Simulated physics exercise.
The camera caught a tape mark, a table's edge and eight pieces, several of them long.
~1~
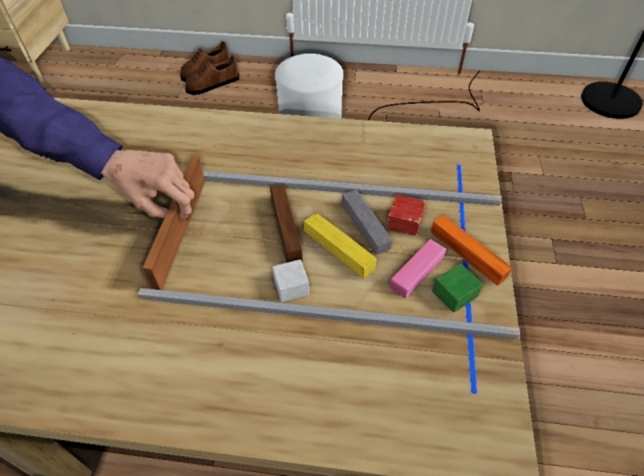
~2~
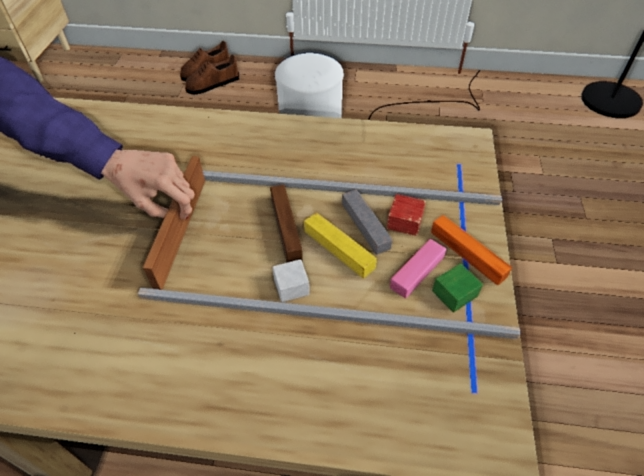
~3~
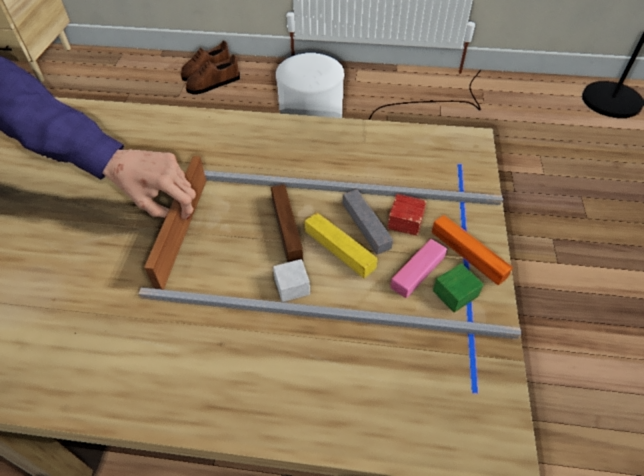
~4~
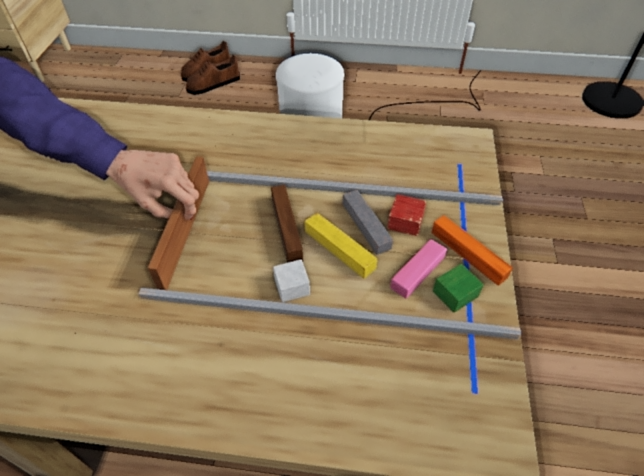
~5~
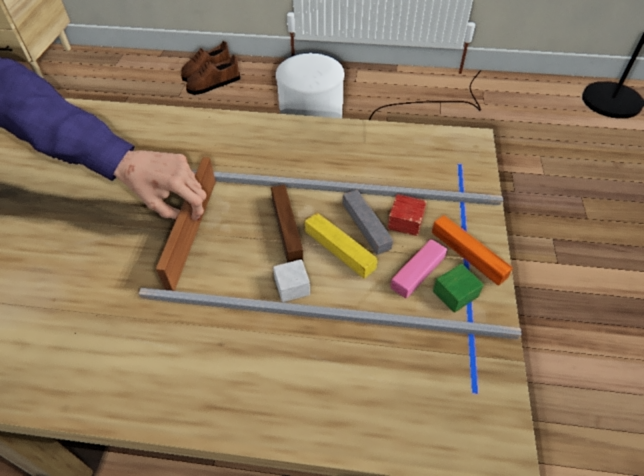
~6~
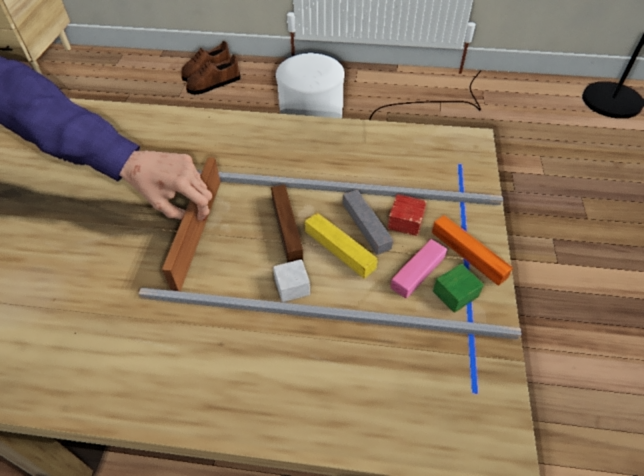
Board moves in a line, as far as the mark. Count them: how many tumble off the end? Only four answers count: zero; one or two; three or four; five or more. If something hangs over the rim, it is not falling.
My answer: Three or four.
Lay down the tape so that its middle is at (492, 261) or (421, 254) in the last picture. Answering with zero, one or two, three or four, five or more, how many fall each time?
In turn: More than four; one or two.
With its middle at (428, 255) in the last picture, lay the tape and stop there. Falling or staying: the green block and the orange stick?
Green block: Is gone, orange stick: Is gone.
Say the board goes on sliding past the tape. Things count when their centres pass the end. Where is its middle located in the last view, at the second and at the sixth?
I'd say close to (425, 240), and after that close to (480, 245).
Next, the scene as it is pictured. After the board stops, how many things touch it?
2 end up touching it.
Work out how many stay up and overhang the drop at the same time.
You'd get 2.
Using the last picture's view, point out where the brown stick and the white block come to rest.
In order, first (475, 239), then (487, 306).
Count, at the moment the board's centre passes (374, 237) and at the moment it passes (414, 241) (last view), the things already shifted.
It comes to 8 for the first spot, 8 for the other.
Soon after, none off yet; orange stick at rest near (470, 249); green block at rest near (458, 288); pink stick at rest near (419, 268).
Then, none off yet; orange stick moved a little near (488, 247); green block moved a little near (477, 290); pink stick moved a little near (447, 276).
At rest, the number that fall off is three or four; fallen, red block, pink stick, green block and orange stick.
